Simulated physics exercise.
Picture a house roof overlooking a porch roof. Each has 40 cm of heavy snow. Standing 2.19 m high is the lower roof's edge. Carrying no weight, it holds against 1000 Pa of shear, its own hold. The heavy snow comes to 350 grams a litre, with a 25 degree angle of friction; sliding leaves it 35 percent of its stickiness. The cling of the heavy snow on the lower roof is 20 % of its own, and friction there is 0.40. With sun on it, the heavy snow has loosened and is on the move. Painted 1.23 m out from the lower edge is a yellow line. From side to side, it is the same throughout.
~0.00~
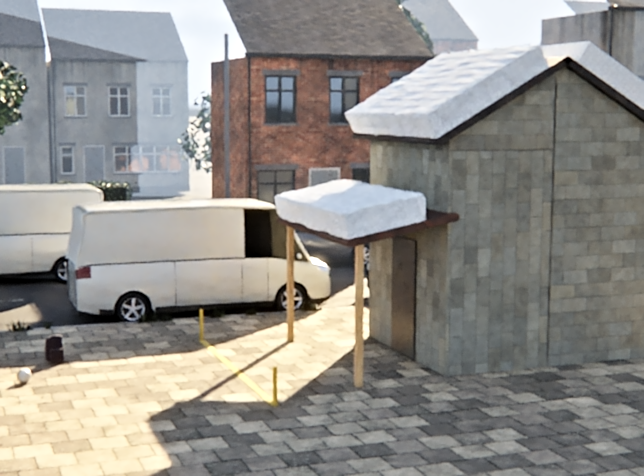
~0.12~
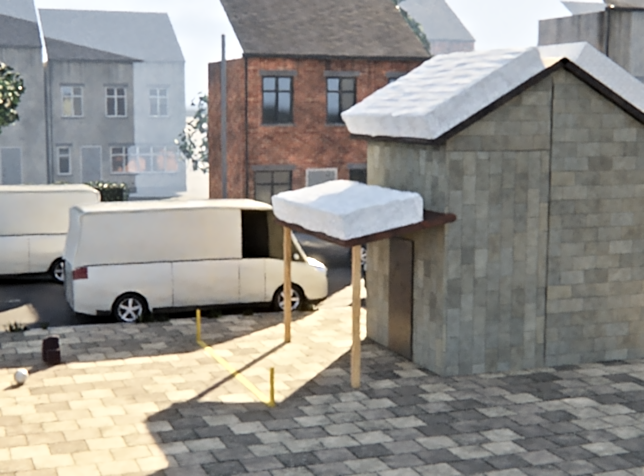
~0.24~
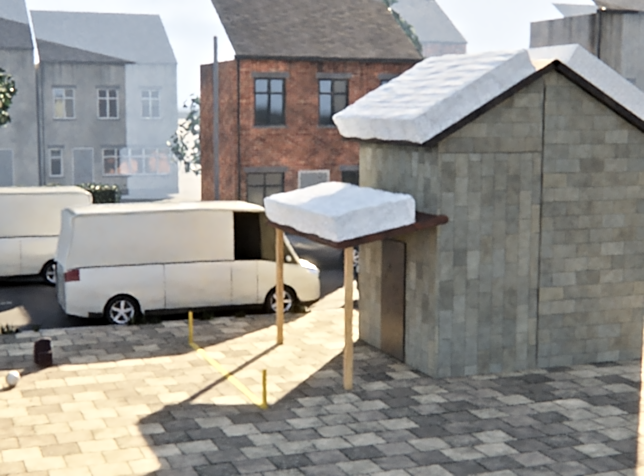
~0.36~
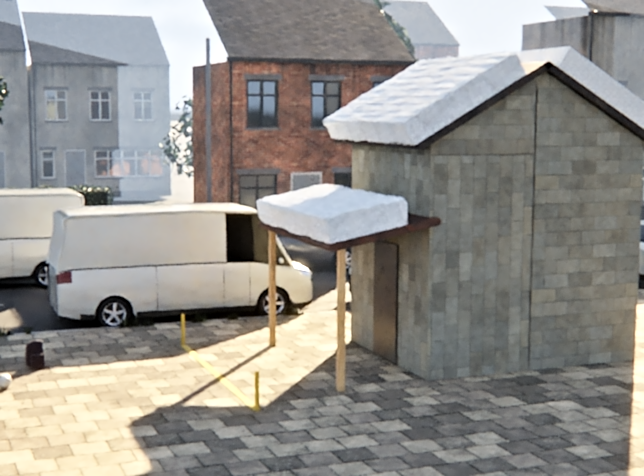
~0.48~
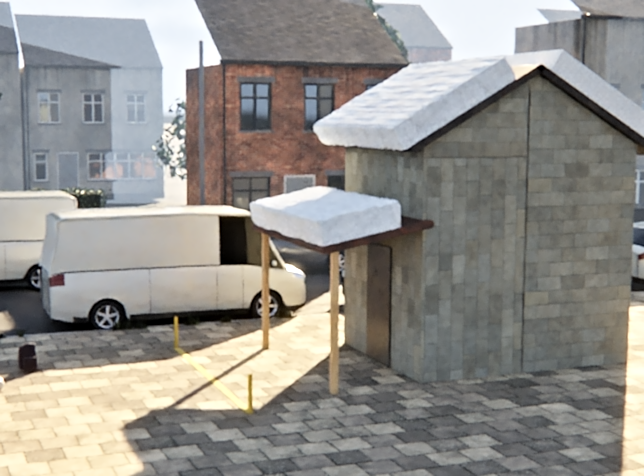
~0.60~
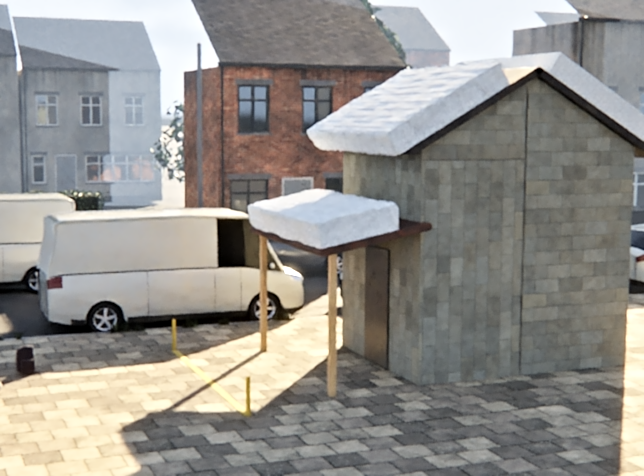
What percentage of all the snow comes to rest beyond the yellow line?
About 22 %.
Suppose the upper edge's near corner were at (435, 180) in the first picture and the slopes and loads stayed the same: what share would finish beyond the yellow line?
Then about 0 %.
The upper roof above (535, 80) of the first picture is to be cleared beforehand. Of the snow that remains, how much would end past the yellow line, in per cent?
I'd say close to 16 percent.
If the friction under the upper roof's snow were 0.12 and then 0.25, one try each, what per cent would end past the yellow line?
Roughly 50 per cent first, roughly 35 per cent second.
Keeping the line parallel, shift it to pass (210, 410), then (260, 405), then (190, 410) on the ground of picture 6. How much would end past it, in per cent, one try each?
Respectively about 14 in a hundred, 30 in a hundred and 8 in a hundred.
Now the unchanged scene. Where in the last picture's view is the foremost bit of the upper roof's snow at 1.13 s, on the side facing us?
It shows up near (352, 204) in the last picture.
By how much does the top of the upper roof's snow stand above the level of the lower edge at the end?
Looks like around 0.7 m above that edge.
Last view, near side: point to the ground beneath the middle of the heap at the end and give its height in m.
Middle around (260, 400); height roughly 0.5 m.
After 1.13 s, none is below the lower edge and 0 % is past the line.
After 1.75 s, none is below the lower edge and 0 % is past the line.
After 2.38 s, 25 % is below the lower edge and 0 % is past the line.
After 3.00 s, 51 % is below the lower edge and 22 % is past the line.
After 5.40 s, 69 % is below the lower edge and 22 % is past the line.
